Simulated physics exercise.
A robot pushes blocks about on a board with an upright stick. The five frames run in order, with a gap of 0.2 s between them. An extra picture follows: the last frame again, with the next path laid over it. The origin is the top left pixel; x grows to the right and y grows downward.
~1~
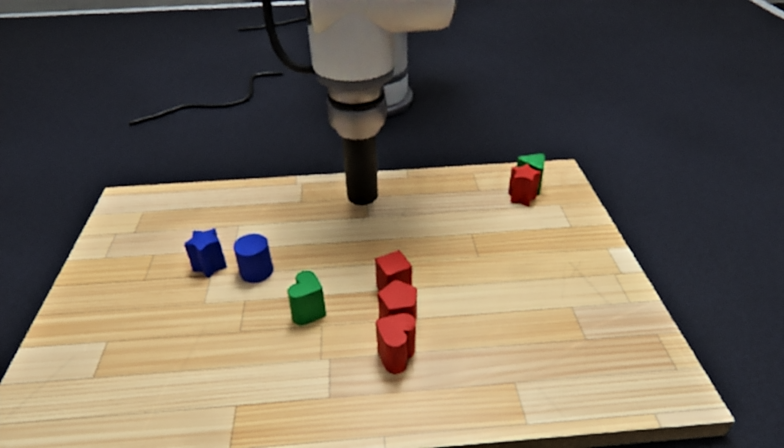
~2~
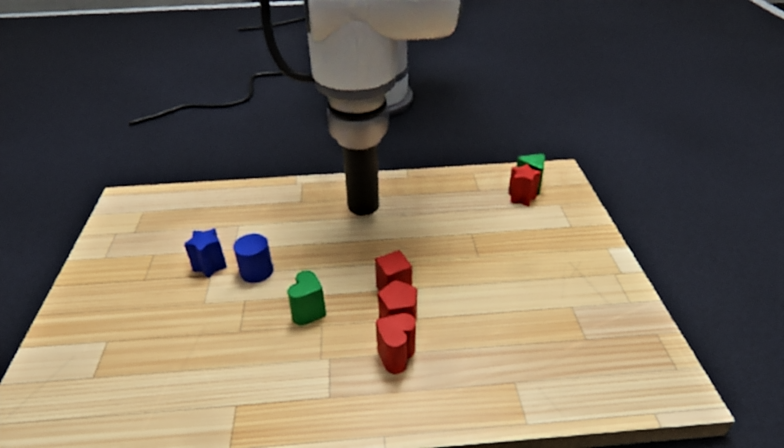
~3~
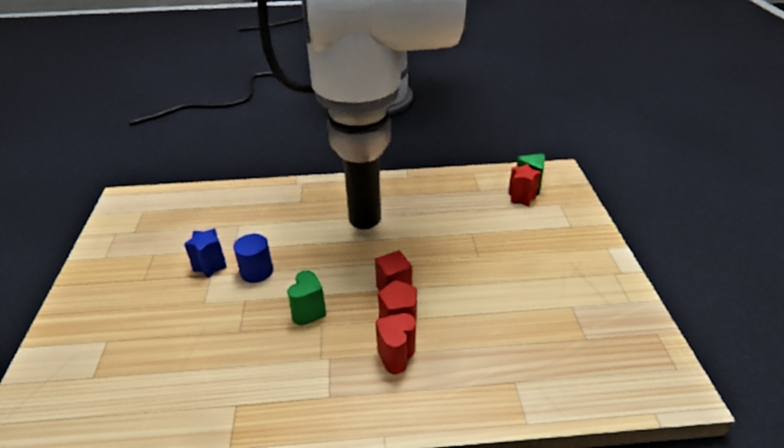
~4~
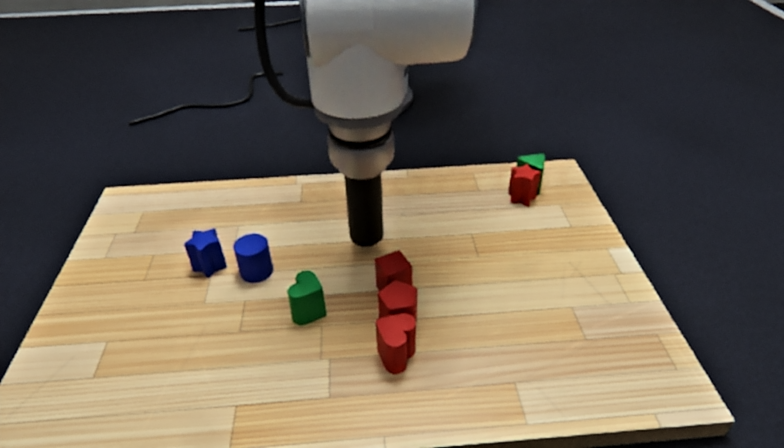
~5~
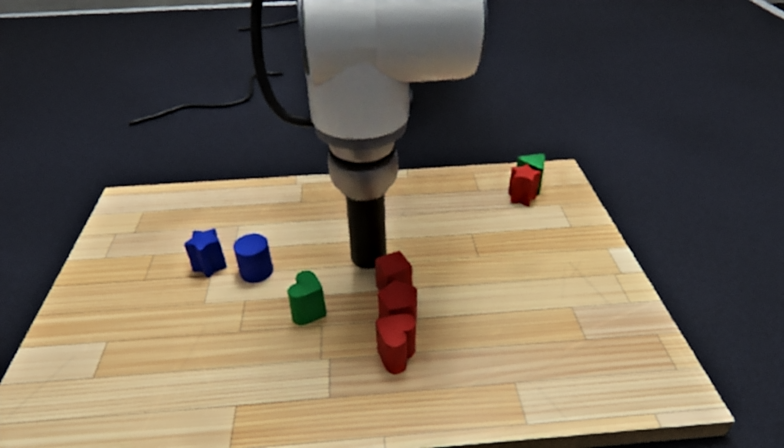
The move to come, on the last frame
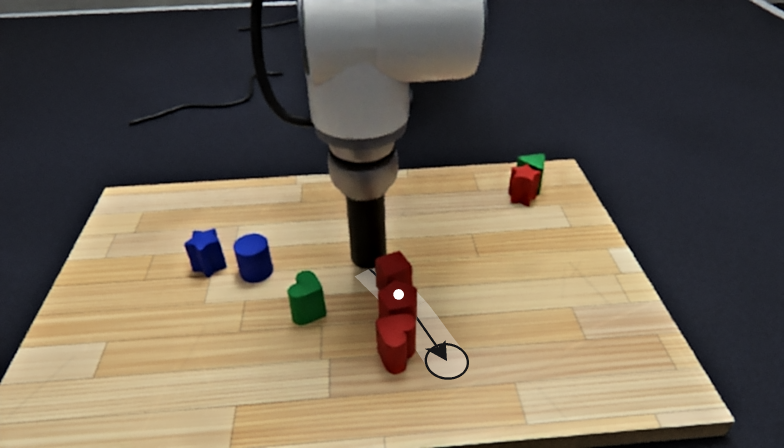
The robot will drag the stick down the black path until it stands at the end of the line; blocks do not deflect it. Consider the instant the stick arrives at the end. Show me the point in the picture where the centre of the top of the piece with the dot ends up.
It is at (424, 360).
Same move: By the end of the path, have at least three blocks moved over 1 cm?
In short: Yes.
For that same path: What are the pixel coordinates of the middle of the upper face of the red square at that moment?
At roughly (479, 317).
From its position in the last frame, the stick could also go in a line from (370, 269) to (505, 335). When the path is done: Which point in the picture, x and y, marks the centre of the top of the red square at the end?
The answer is (457, 317).
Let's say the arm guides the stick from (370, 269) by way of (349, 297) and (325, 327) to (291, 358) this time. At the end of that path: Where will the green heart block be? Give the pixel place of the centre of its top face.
Around pixel (285, 293).
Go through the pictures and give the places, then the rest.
In the first frame, lower end of the stick at (363, 197), tops of blocks, green heart block at (305, 284), red square at (394, 262), red heart block at (396, 328), red five-sided block at (399, 294).
In the second frame, stick at (364, 207), blocks as before.
In the third frame, stick at (365, 220), blocks as before.
In the fourth frame, stick at (367, 237), blocks as before.
In the fifth frame, stick at (369, 258), green heart block at (305, 284), red square at (394, 262), red heart block at (396, 328), red five-sided block at (399, 294).
The drawn path runs from (370, 269) through (410, 309) to (447, 361); the dot is on the red five-sided block.
The first path, step by step. One third of the way, stick at (397, 285); red square at (425, 282), turned 25° anticlockwise; red five-sided block at (401, 299).
Two thirds of the way, stick at (423, 315); red square at (460, 306), turned 60° anticlockwise; red heart block at (389, 350), turned 45° clockwise; red five-sided block at (415, 328), turned 40° clockwise.
At the end, stick at (448, 350); green heart block not moved; red square at (479, 317), turned 85° anticlockwise; red heart block at (383, 360), turned 80° clockwise; red five-sided block at (424, 360), turned 95° clockwise.
